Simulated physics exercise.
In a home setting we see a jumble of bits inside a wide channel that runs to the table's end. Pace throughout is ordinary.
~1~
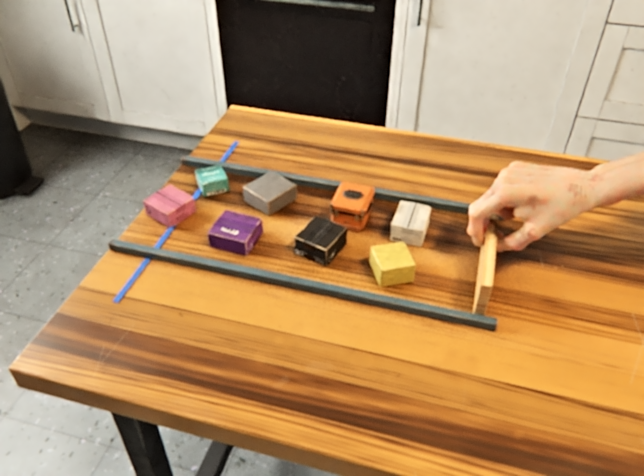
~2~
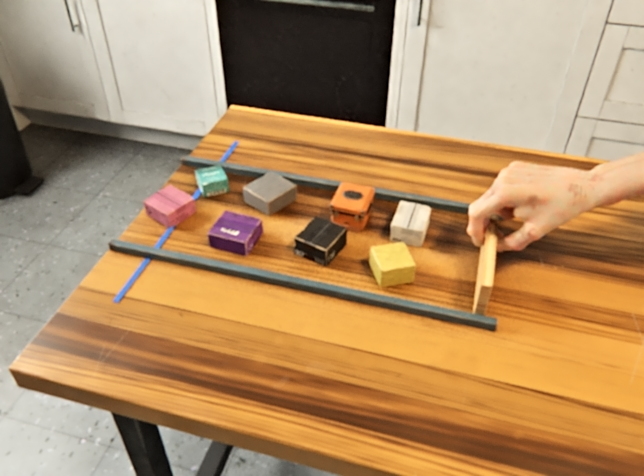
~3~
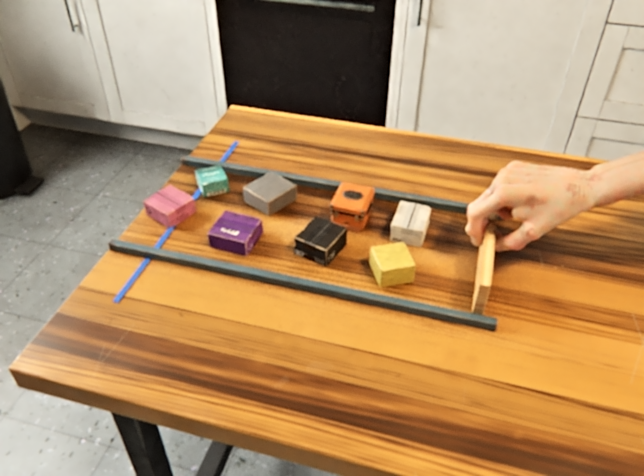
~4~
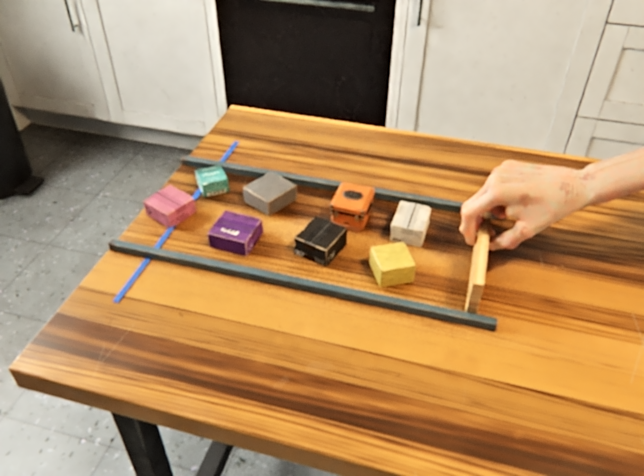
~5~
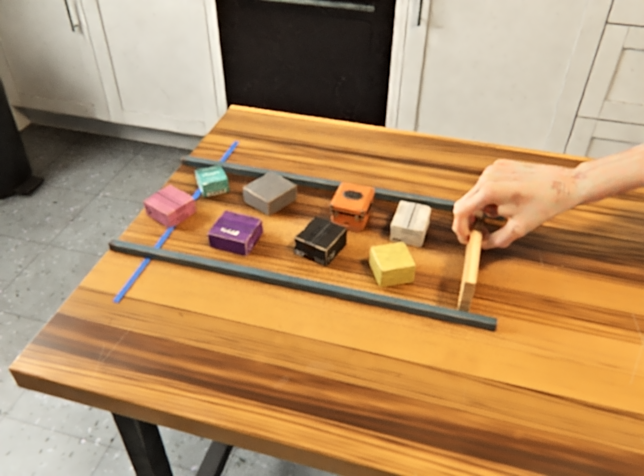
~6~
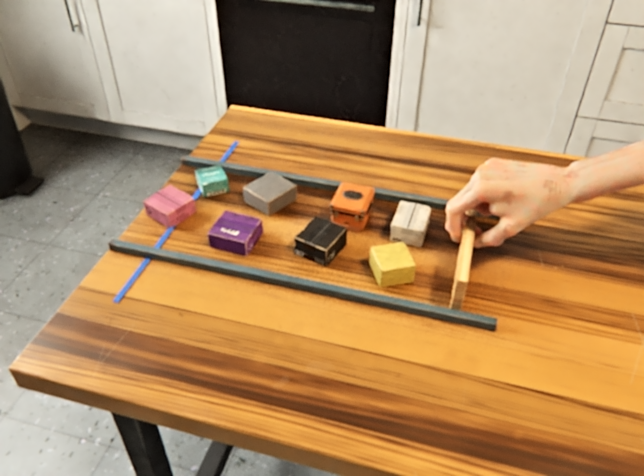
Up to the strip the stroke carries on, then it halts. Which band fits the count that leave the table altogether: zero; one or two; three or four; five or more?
The band that fits is five or more.
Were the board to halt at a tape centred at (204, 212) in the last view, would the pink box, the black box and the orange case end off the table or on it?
The pink box topples down, the black box stays put, the orange case stays put.
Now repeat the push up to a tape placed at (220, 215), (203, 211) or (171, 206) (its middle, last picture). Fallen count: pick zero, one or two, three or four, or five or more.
Tape by tape, the falls would be: Three to four, then three or four, then more than four.
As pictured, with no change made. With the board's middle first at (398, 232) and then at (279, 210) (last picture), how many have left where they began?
By the first moment it's 2, by the second it's 8.
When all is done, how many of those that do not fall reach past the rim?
The total here is 0.
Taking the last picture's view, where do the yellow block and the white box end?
Same order as the question: First (158, 214), second (185, 182).
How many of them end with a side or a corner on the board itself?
It's 2.
A little later, none off yet; pink box at rest near (170, 206); turquoise box at rest near (212, 181); purple box at rest near (236, 233).
When it is over, the number that fall off is five or more; down, orange case, black box, grey block, purple box, turquoise box and pink box.
